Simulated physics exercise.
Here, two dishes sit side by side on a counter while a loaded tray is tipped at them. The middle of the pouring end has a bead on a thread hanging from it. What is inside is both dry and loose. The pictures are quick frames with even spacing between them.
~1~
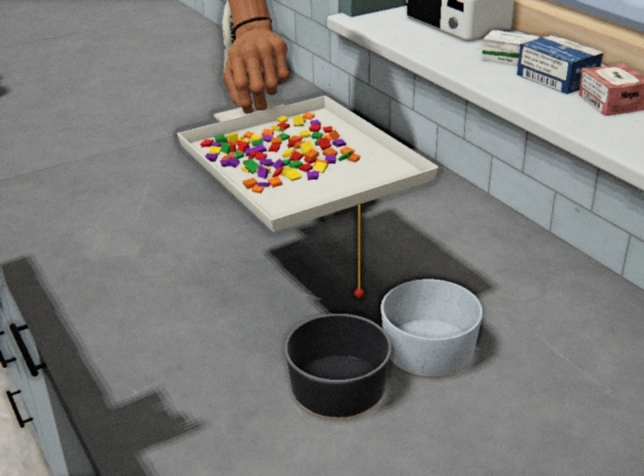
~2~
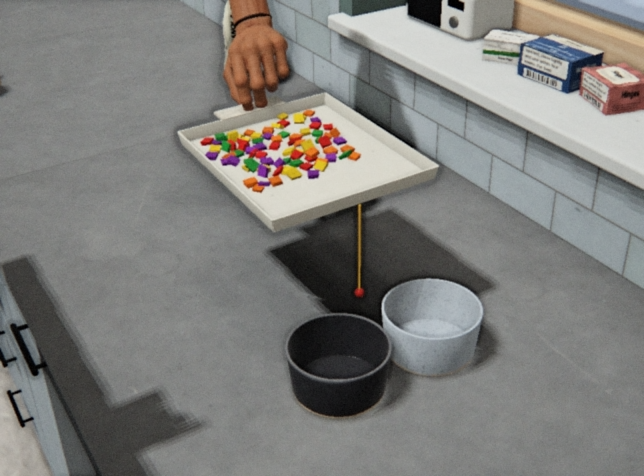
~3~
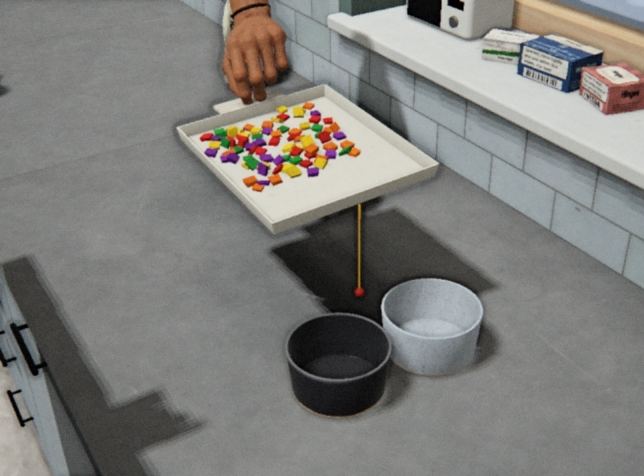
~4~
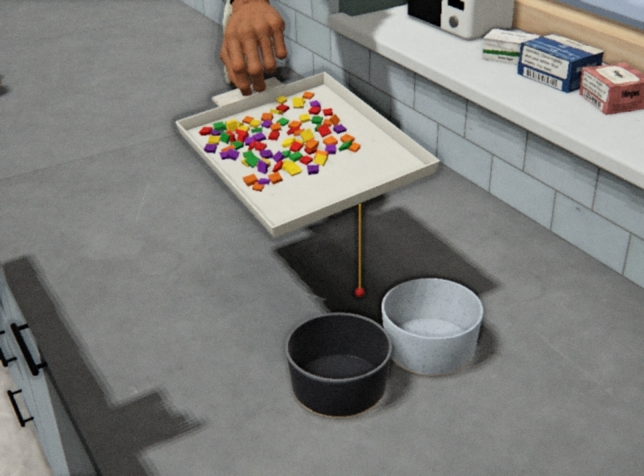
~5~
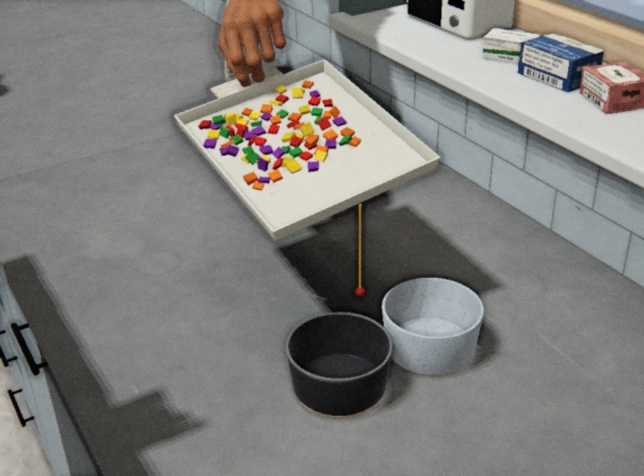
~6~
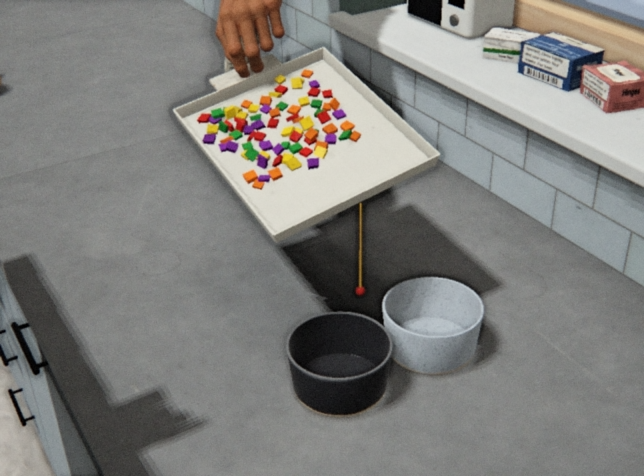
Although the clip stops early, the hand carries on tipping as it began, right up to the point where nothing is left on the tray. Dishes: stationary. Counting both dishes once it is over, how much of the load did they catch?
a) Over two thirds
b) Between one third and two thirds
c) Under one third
(c) Under one third.
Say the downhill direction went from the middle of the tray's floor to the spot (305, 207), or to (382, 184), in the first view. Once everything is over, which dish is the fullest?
For the first aim the left side, for the second the right side.
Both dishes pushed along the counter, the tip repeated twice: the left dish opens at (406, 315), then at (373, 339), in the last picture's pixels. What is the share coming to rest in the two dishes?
First placement: 0 per cent; second placement: 0 per cent.
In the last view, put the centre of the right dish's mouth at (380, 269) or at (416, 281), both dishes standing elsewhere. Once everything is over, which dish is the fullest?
Attempt 1: The one on the left side. Attempt 2: The one on the left side.
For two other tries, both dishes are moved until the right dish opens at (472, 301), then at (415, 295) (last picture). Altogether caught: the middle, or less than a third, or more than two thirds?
Try one: Under a third. Try two: Between a third and two thirds.
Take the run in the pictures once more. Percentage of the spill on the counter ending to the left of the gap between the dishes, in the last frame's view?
I reckon around 100 per cent.
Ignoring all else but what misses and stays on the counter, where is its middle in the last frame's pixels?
The centre sits close to (274, 364).
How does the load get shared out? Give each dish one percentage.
The left dish gets close to 10 per cent and the right dish close to 0 per cent.
Soon after the last picture, tray tipped steeply; nearly all on the tray; a stray few in the air.
A little later, tray tipped past a quarter turn; about a third on the tray; a small part in the left dish; about a quarter outside both; about a quarter in the air.
Later still, tray tipped past a quarter turn; a small part in the left dish; most outside both.
At rest, tray tipped past a quarter turn; a small part in the left dish; none in the right dish; most outside both.
